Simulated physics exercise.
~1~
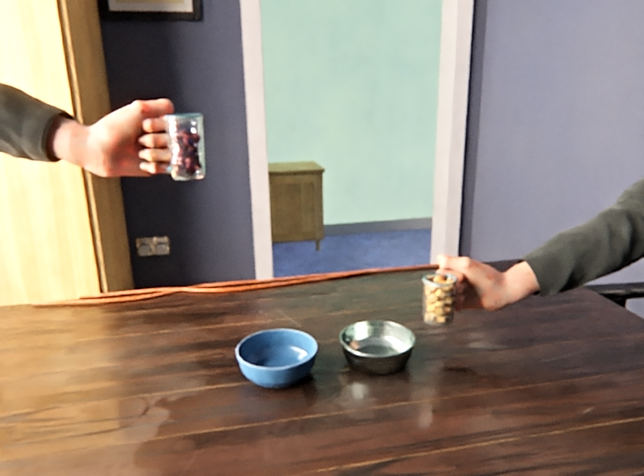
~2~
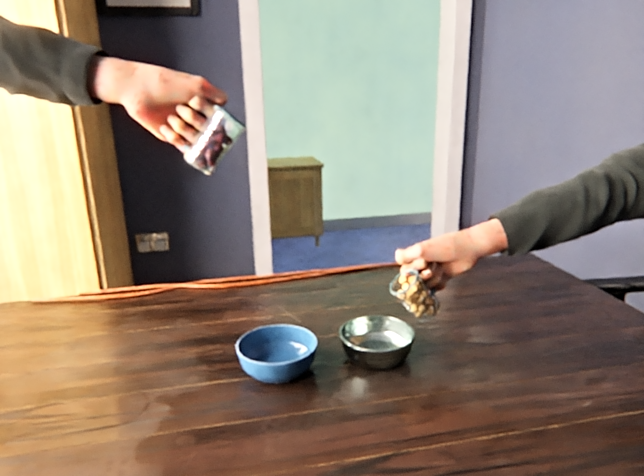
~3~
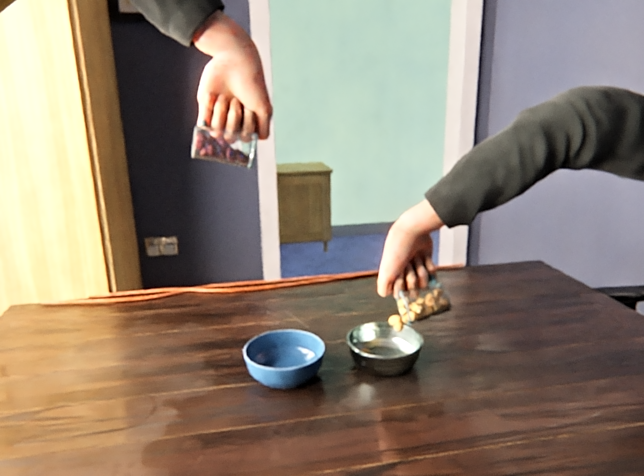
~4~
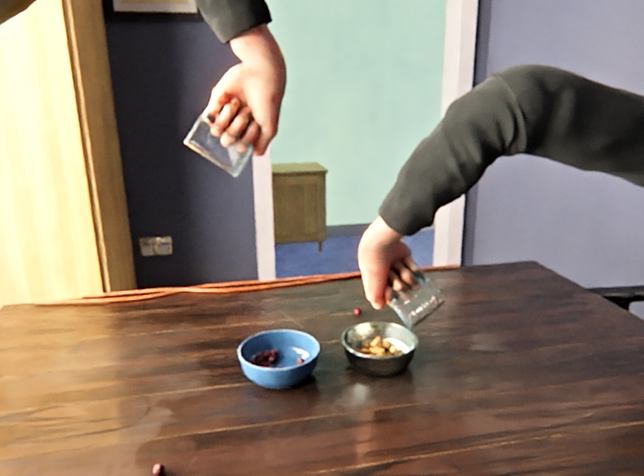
On a wooden table, two hands tip cups into bowls, and the left spills some.
